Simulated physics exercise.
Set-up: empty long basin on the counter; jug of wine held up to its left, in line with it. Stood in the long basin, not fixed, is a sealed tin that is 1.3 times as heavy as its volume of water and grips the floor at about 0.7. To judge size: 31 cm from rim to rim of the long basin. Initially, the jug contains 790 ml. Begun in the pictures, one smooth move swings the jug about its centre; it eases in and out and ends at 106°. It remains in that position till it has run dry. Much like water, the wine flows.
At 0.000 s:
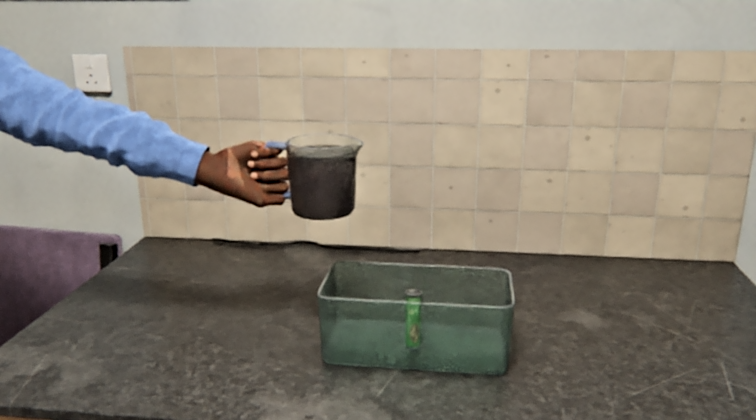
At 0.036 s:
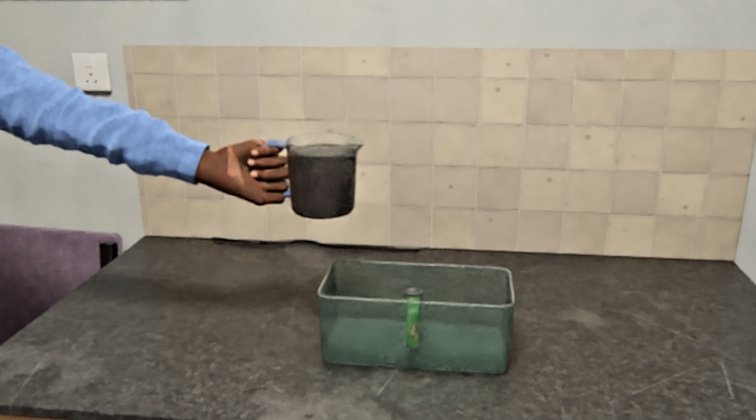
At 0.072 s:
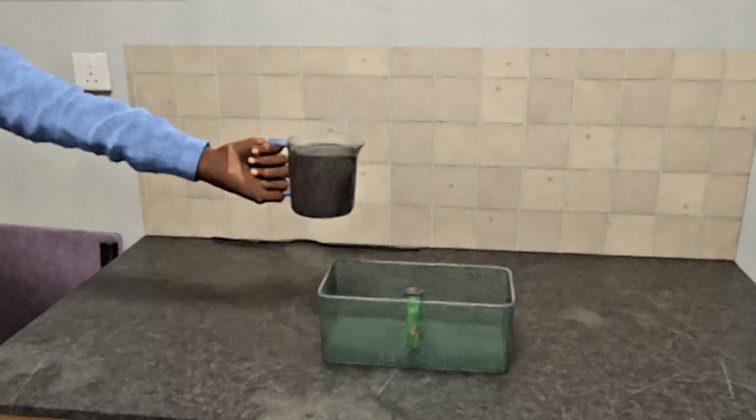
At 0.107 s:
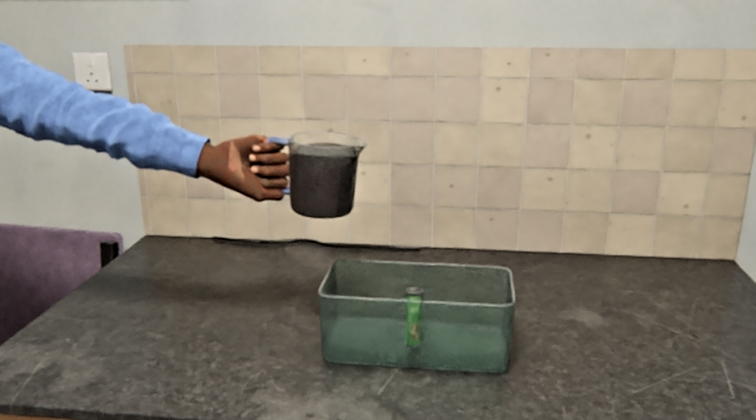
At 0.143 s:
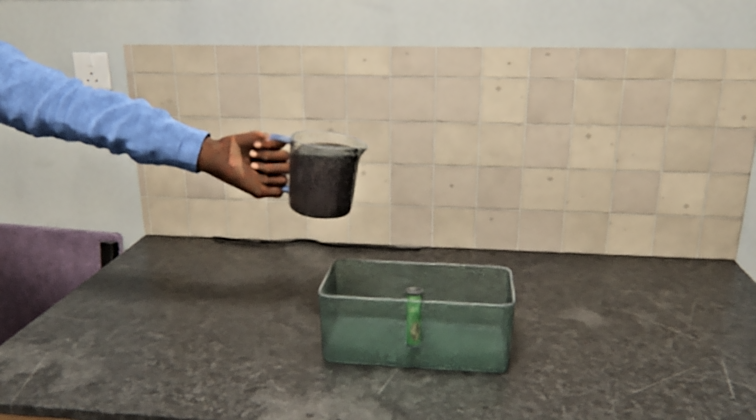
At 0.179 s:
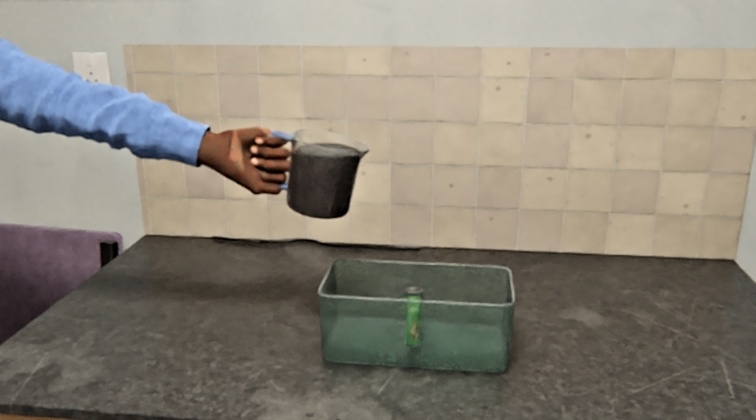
On a dark counter with a green basin on it, a hand in a blue sleeve held up a jug of dark liquid, kept it still at first, then tilted it slightly to the right.
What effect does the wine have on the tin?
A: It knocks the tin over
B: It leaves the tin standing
Answer: A.
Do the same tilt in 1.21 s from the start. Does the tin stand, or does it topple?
The tin tips over.
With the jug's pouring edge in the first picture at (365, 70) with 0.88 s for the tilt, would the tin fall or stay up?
Then the tin remains standing.
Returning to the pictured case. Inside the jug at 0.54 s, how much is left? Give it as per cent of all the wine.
Close to 76 percent of the liquid remains at that time.
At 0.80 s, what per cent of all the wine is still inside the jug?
Roughly 22 per cent.
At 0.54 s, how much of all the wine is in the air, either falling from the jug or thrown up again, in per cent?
Roughly 22 %.
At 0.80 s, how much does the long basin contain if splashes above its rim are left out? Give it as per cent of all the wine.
Some 52 percent of the total.
By 0.54 s the tilt is 71° and 76 per cent is still to pour; the tin stands where it began.
By 0.80 s the tilt is 104° and 22 per cent is still to pour; the tin stands where it began.
By 1.08 s the tilt is 106° and 2 per cent is still to pour; the tin leans 30°.
By 1.38 s the tilt is 106° and 0 per cent is still to pour; the tin lies on its side.
At rest the tin lies on its side.
